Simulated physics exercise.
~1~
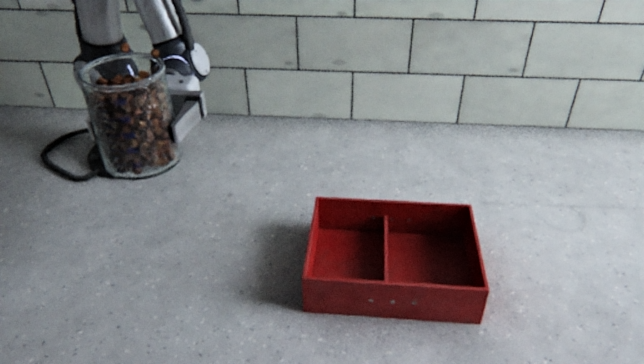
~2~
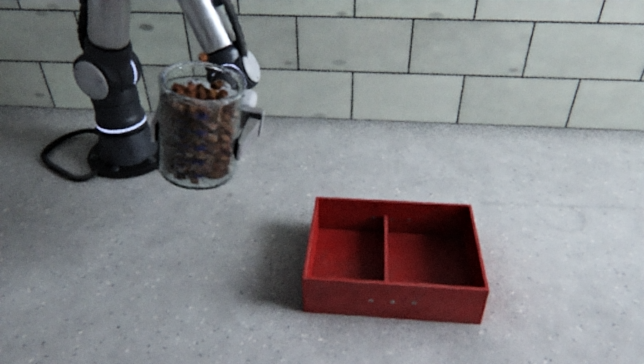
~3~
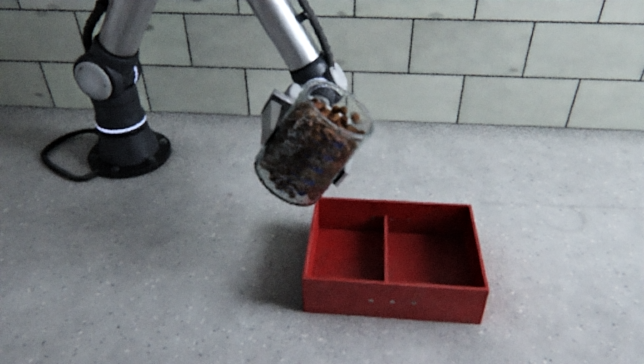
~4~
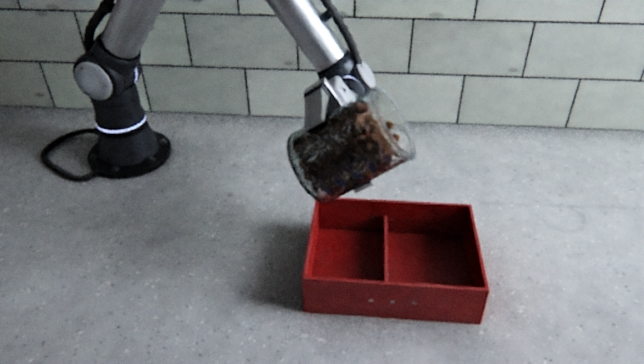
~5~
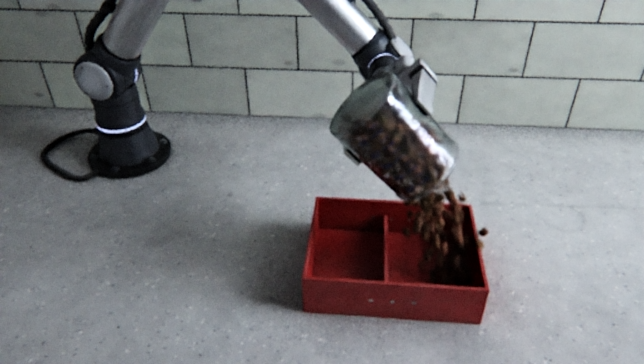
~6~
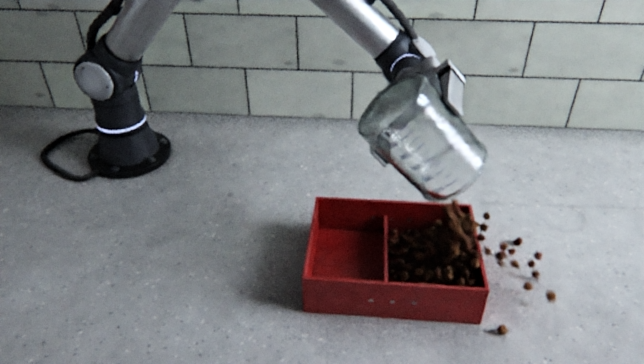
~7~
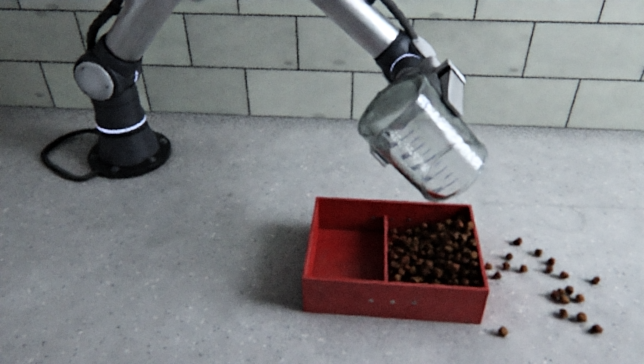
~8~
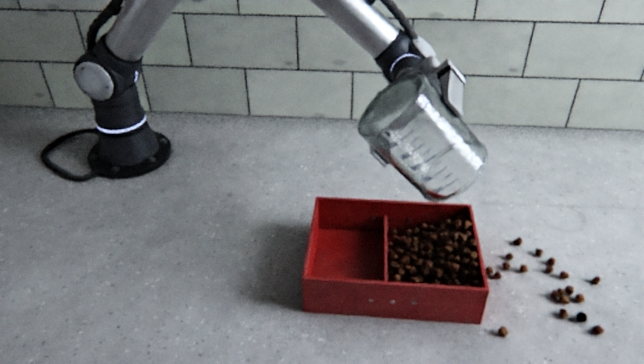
A robot arm carried a clear glass jug of brown pellets rightward over a red divided box and tipped it, pouring most into the right compartment while some scattered on the grey table, then held the emptied jug still above.
